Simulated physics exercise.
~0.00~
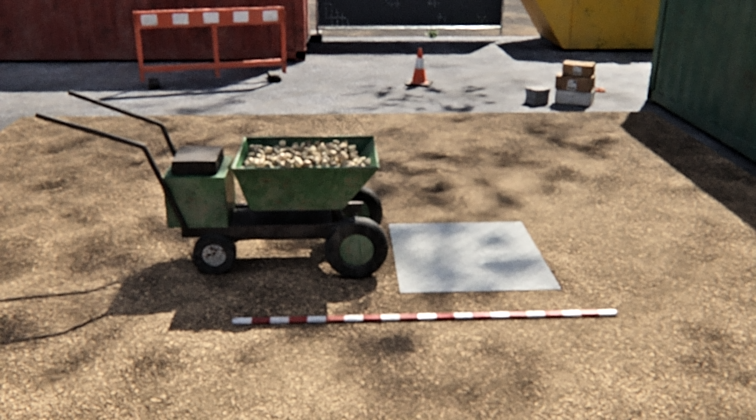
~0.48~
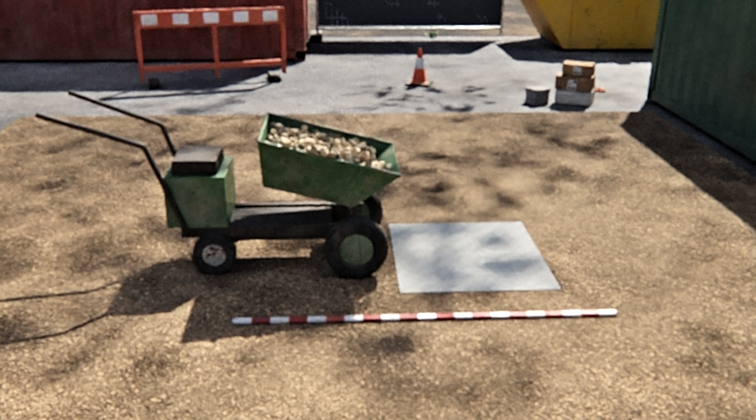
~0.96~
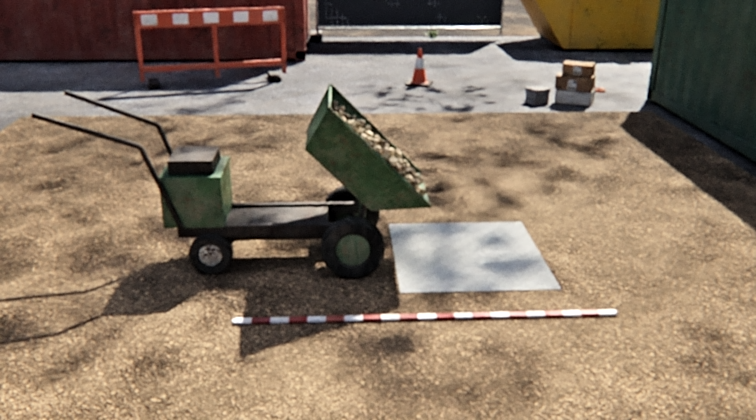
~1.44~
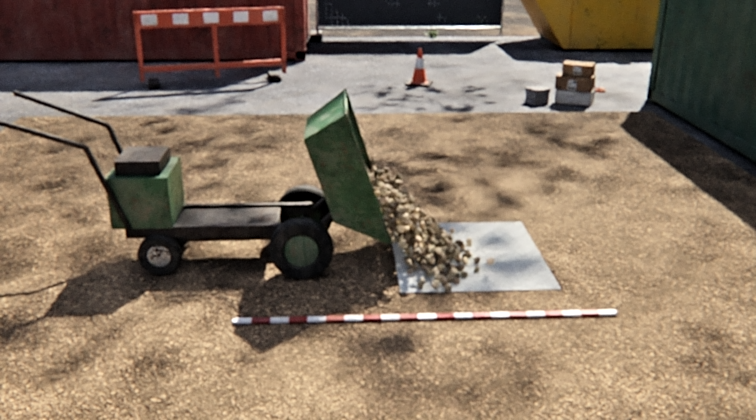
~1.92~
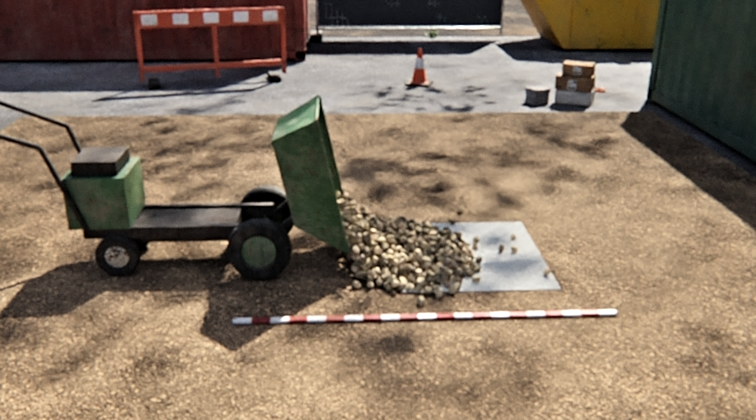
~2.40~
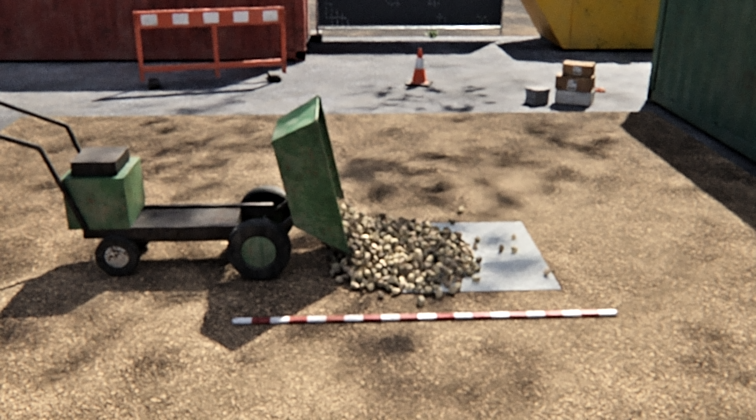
In a sunny yard, a green barrow tips stones partly onto a sheet while backing left.
